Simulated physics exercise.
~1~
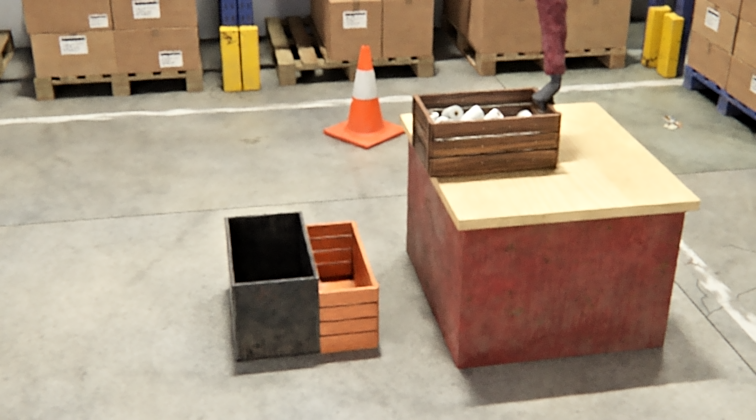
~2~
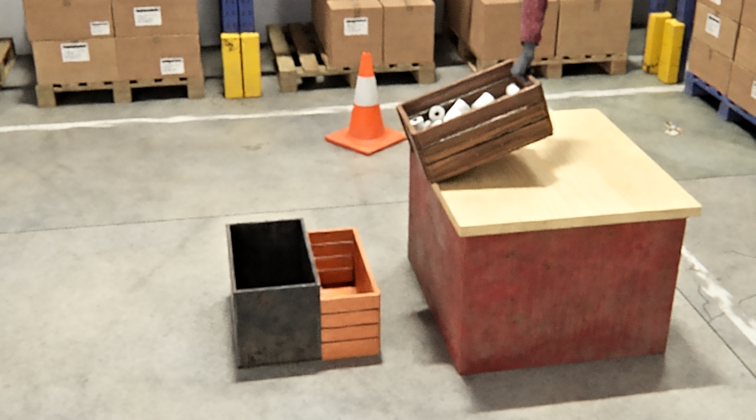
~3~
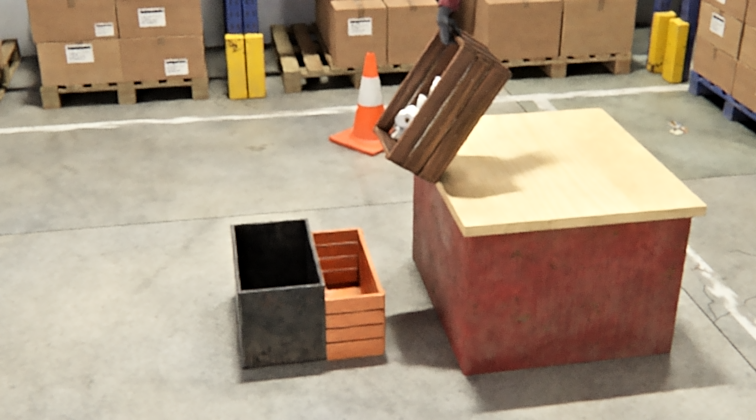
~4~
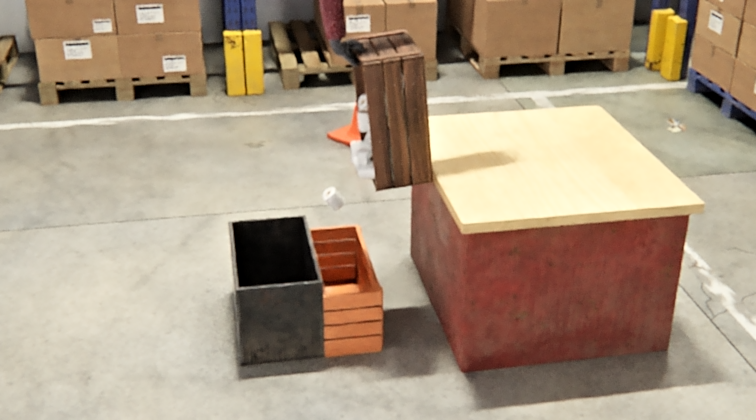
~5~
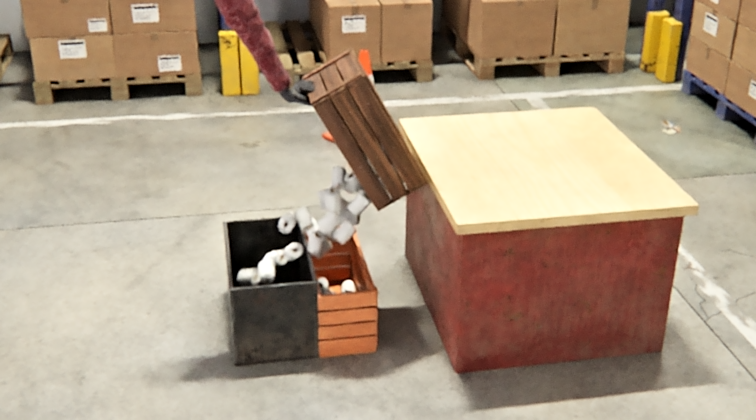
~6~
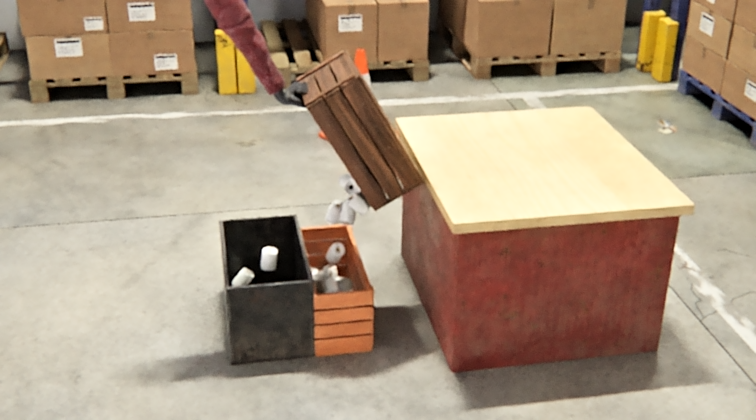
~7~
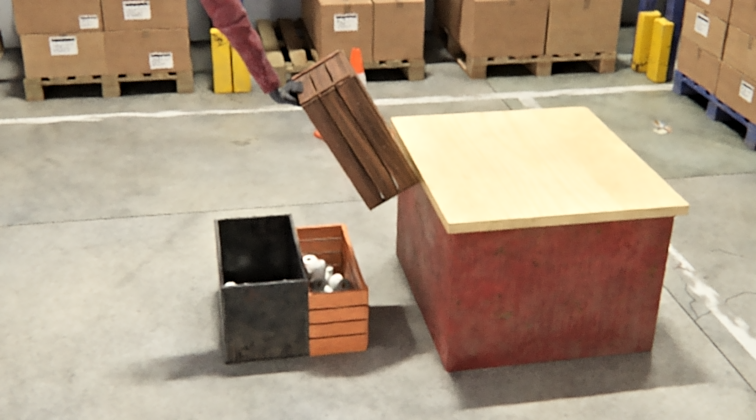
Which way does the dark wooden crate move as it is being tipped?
It moves to the left, going over the end of the bench toward the orange crate and the black bin.
